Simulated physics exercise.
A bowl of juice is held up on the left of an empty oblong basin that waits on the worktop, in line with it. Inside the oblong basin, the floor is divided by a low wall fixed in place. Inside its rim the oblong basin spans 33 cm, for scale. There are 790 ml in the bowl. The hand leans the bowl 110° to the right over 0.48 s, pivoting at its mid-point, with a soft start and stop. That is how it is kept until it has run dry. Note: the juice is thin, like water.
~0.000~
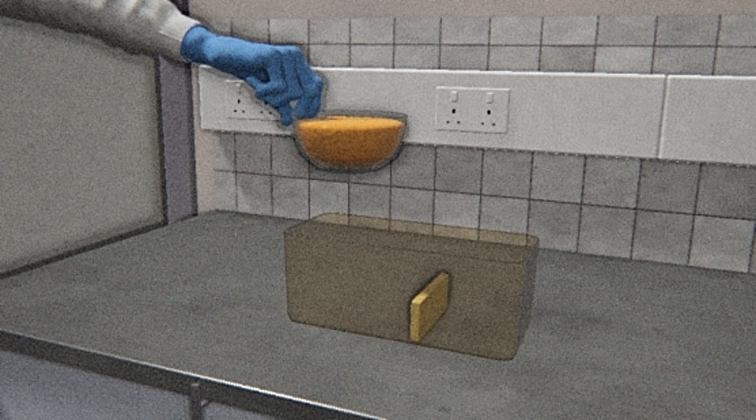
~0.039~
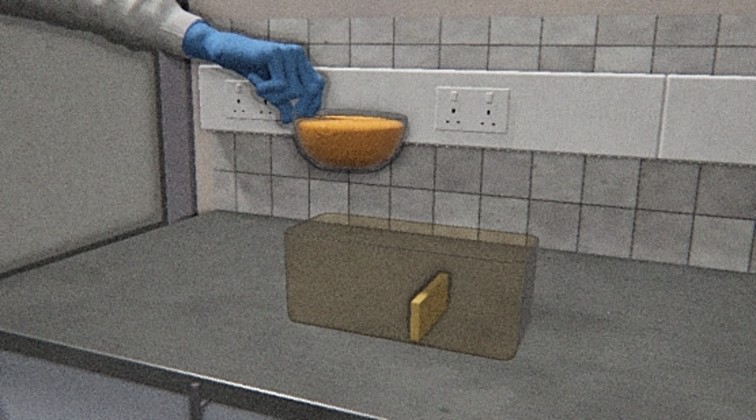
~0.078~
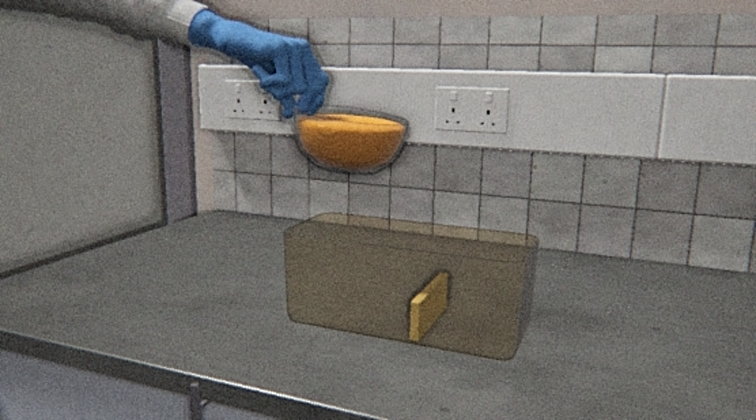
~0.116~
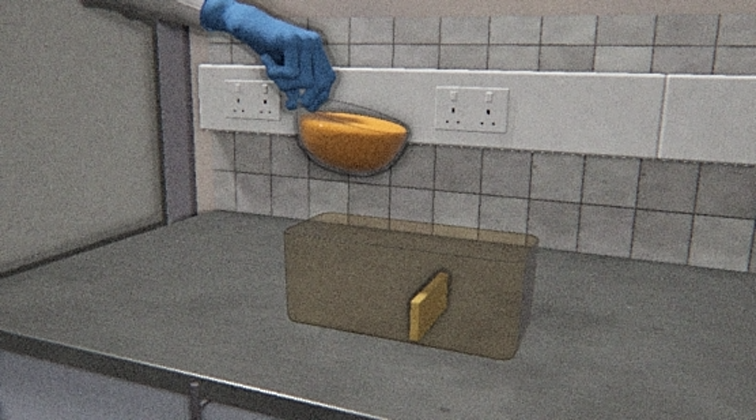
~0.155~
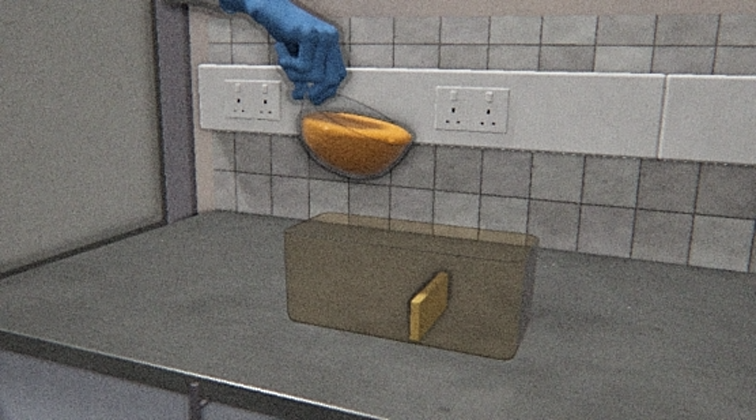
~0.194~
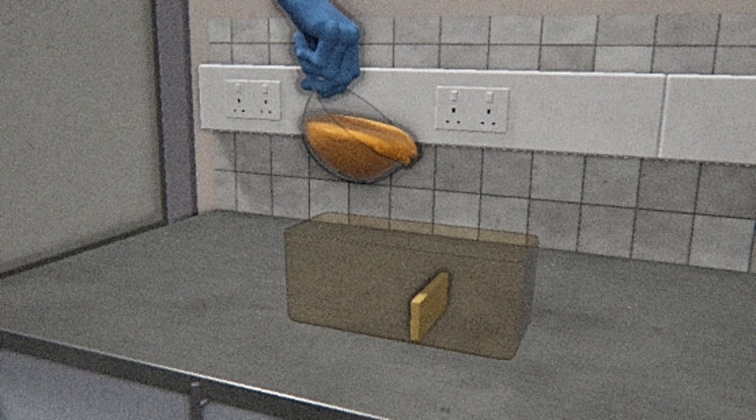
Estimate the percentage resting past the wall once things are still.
I would say roughly 35 percent.
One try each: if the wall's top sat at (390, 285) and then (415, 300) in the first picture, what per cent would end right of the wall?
First try about 80 %, second try about 50 %.
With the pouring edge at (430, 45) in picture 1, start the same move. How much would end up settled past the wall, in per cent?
In that case some 70 per cent.
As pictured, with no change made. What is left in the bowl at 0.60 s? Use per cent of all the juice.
0 %.
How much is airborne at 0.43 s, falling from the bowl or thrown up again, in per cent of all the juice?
I'd put it at about 28 percent.
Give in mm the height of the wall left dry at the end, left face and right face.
For the left, around 36 mm; for the right, around 36 mm.
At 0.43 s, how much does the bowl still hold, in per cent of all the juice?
Some 6 % of it is still there.
After 0.43 s the tilt is 107° and 6 per cent is still to pour, 32 is left of the wall and 34 right of it.
After 0.60 s the tilt is 110° and 0 per cent is still to pour, 55 is left of the wall and 32 right of it.
After 0.78 s the tilt is 110° and 1 per cent is still to pour, 55 is left of the wall and 34 right of it.
After 0.98 s the tilt is 110° and 0 per cent is still to pour, 58 is left of the wall and 35 right of it.
In the end 58 per cent lies left of the wall, 35 right of it and 7 outside.
